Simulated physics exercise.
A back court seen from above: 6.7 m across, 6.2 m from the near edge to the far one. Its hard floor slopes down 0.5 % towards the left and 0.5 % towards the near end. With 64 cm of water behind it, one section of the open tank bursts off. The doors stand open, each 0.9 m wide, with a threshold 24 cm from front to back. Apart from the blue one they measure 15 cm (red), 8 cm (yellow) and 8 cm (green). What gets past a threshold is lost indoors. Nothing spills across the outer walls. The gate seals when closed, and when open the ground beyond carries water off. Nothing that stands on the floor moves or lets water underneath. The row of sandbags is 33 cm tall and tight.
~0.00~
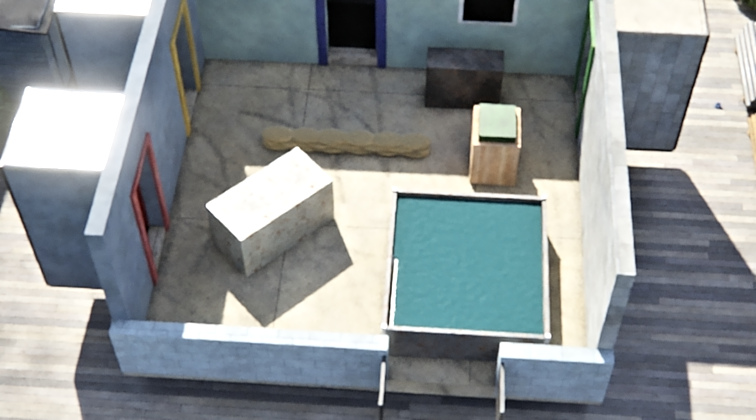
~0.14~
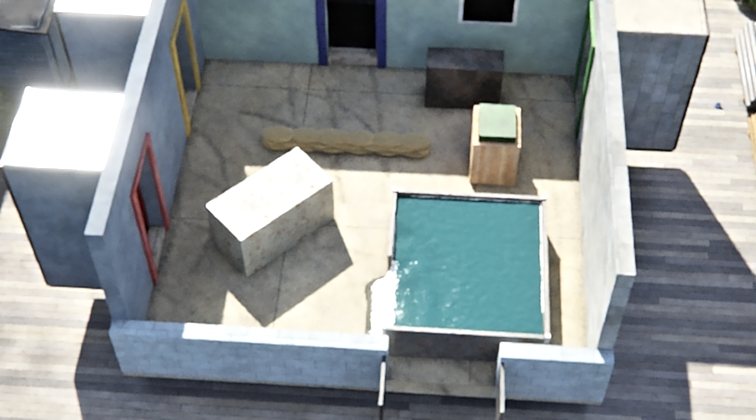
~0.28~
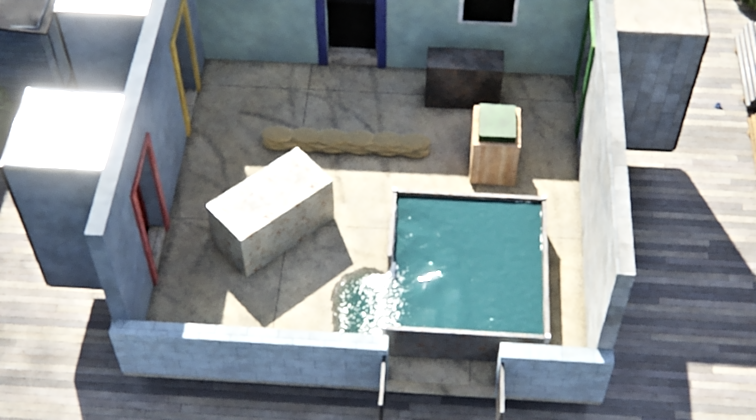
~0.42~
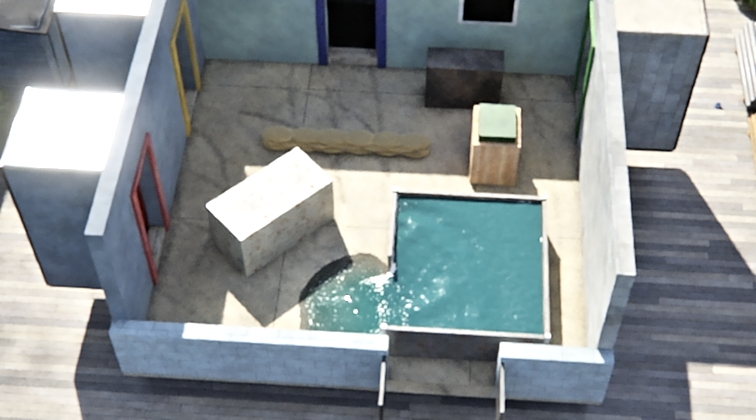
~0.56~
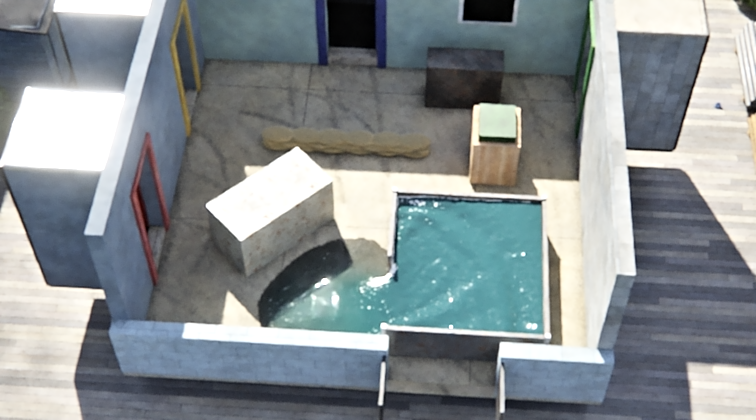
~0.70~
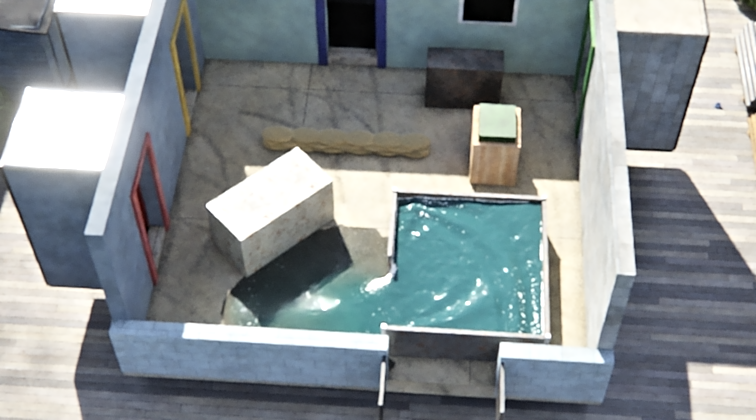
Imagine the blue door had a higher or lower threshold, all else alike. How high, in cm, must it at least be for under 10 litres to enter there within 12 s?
At least 6 cm or so.
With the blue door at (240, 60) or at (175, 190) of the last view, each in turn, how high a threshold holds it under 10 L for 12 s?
Roughly 22 and 10.5 cm.
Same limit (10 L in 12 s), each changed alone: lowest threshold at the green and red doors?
Roughly 8.5 cm at green and 29 cm at red.
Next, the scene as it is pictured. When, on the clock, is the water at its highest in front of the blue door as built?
Around 6.0 s.
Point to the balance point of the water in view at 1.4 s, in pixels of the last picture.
Around (418, 293).
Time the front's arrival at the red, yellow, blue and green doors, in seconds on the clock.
Arrival: Red 1.3 s, yellow 3.0 s, blue 4.5 s, green 7.0 s.
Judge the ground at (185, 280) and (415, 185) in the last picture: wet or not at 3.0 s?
In turn: Flooded, dry.
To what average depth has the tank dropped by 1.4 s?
About 48 cm.
After 1.4 s water covers 20 % of the floor, deepest (46 cm) near (140, 351); it has not reached the blue door.
After 3.0 s water covers 40 % of the floor, deepest (43 cm) near (142, 341); it has not reached the blue door.
After 12.0 s water covers 95 % of the floor, deepest (14 cm) near (469, 216); 7 cm at the blue door, 0 litres in over its 20 cm threshold.
At the blue door as built, the water arrived by 4.3 s and peaked near 9 cm at 5.8 s.
Run again over the same 12 s with other heights there, 15 litres in over 5.5 cm, 3 litres over 7.5 cm. The limit of 10 litres is kept from about 6 cm up.
